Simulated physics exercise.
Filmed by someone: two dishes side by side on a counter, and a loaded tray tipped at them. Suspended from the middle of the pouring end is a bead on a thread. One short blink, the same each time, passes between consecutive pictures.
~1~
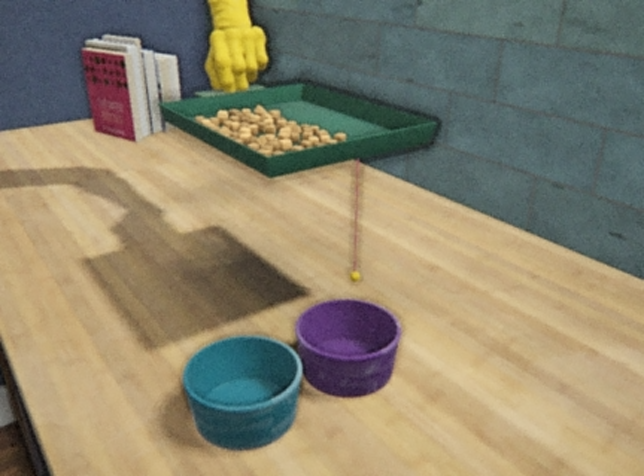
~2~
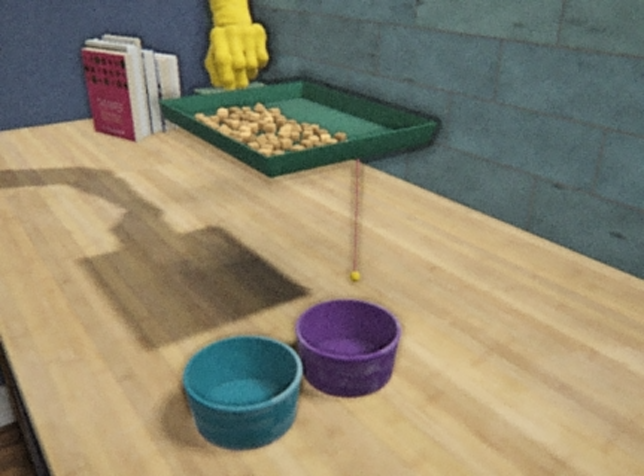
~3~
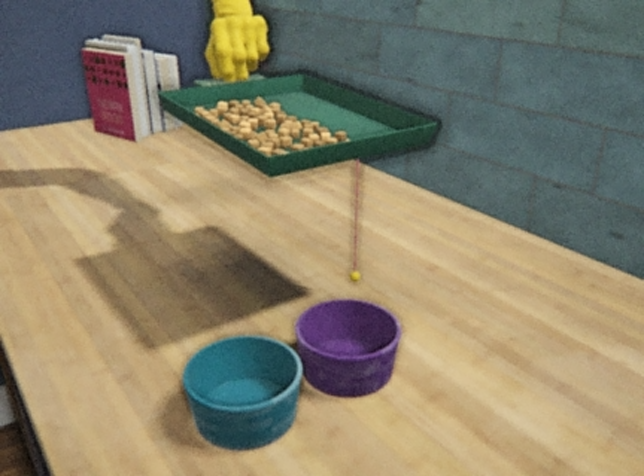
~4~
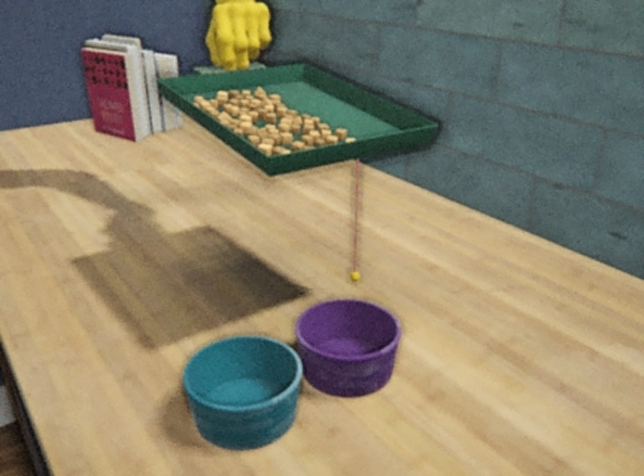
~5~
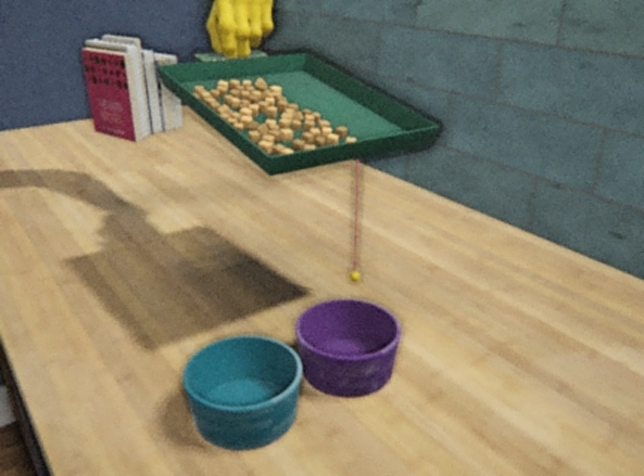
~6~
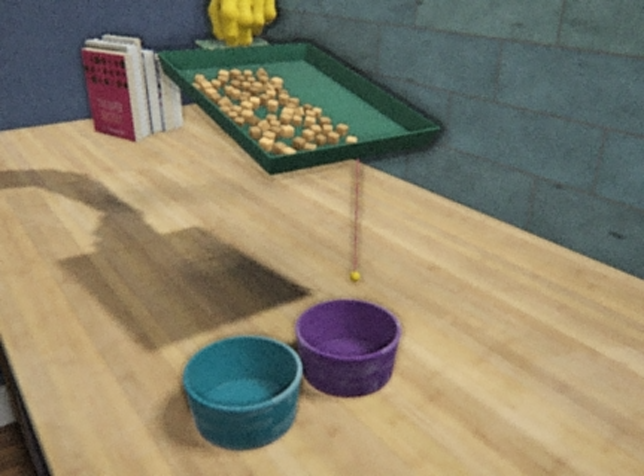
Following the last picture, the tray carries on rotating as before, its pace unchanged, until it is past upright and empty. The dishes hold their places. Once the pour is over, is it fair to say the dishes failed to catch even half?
Yes: The catch is worse than half, if you ask me.
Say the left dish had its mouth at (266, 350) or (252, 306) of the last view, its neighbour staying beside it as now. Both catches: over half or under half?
Short of half, then Short of half.
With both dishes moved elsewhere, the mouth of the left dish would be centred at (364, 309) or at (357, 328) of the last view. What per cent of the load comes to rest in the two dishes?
60 %, then 80 %.
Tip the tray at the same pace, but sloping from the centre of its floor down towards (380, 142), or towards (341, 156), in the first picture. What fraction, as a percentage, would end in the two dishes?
So it's 0 percent with the first slope and 60 percent with the other.
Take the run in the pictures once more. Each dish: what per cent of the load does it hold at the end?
Count per hundred - left dish ~ 0, right dish ~ 30.
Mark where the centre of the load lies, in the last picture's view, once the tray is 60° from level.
In the last view, the load is centred near (338, 129).
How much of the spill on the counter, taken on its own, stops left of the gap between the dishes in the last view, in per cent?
That comes to about 0 per cent of the pieces.
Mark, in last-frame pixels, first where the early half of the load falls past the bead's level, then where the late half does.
The first part passes (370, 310); everything after passes (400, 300).
Soon after the last picture, tray tipped steeply; all on the tray.
A little later, tray tipped right over; nearly all on the tray; a stray few in the air.
Later still, tray tipped past a quarter turn; about a third in the right dish; about two thirds outside both.
At rest, tray tipped past a quarter turn; none in the left dish; about a third in the right dish; about two thirds outside both.
